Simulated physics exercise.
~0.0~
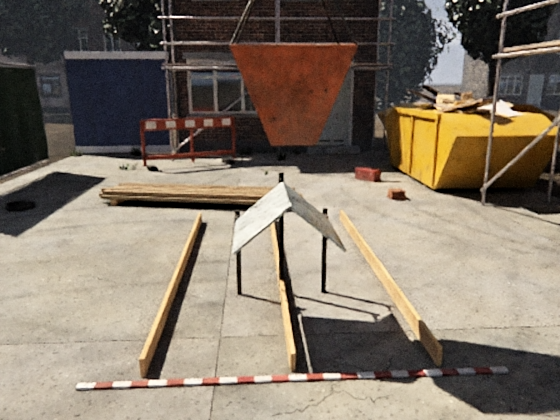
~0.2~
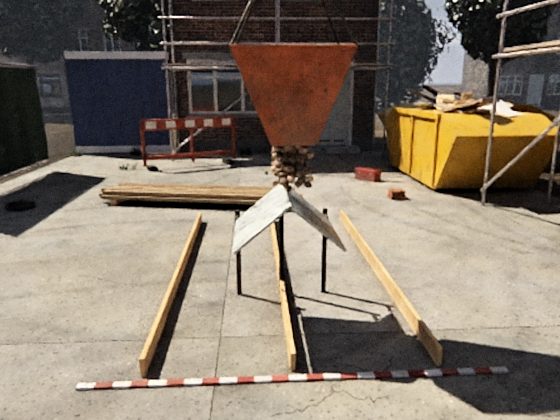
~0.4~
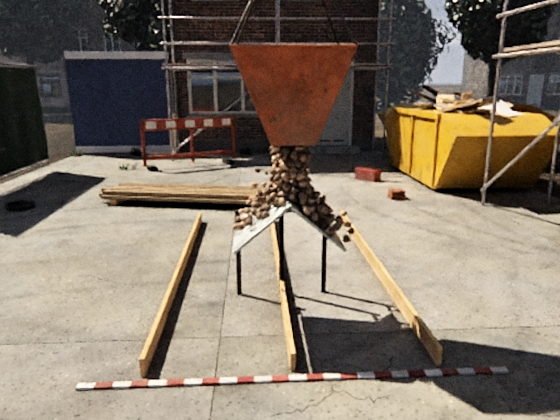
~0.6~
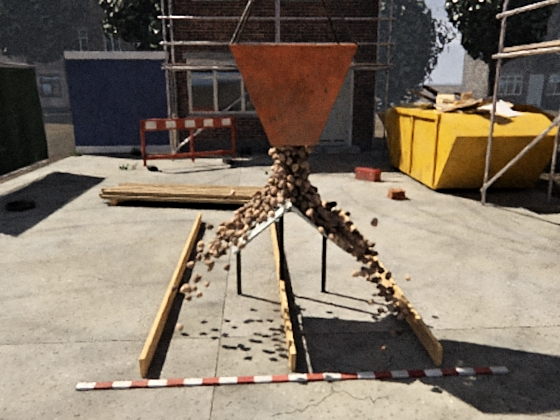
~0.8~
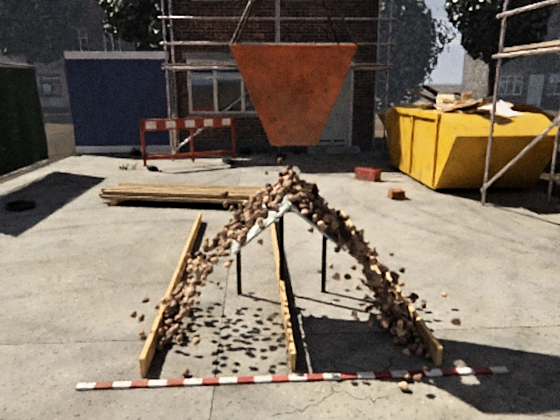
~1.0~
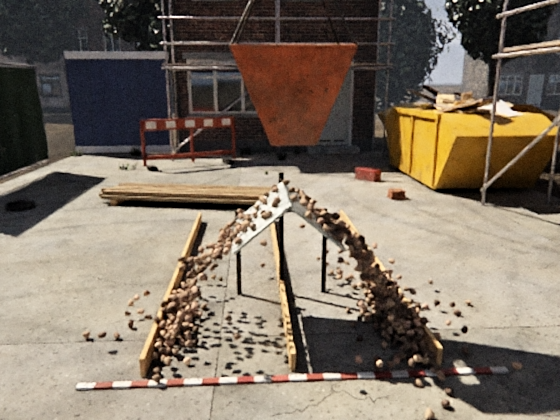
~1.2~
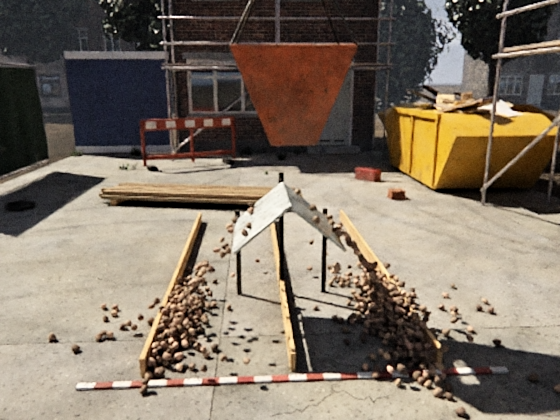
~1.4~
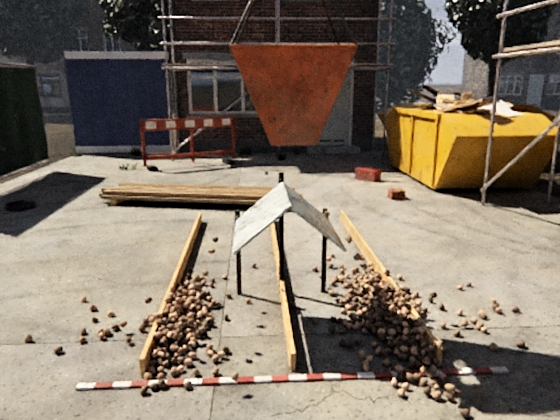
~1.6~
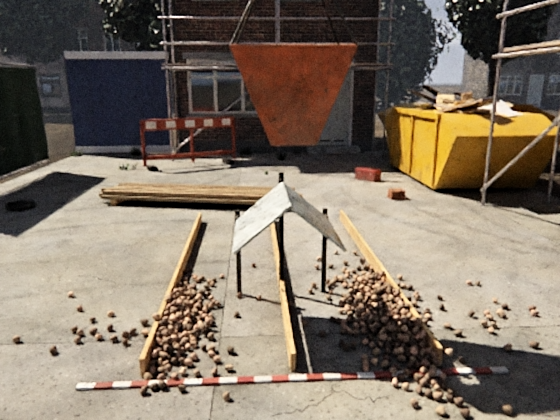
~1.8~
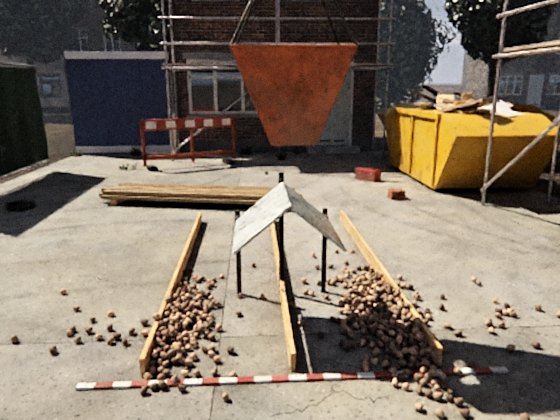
In a paved yard, stones pour from an orange hopper, split, and pile mostly right.
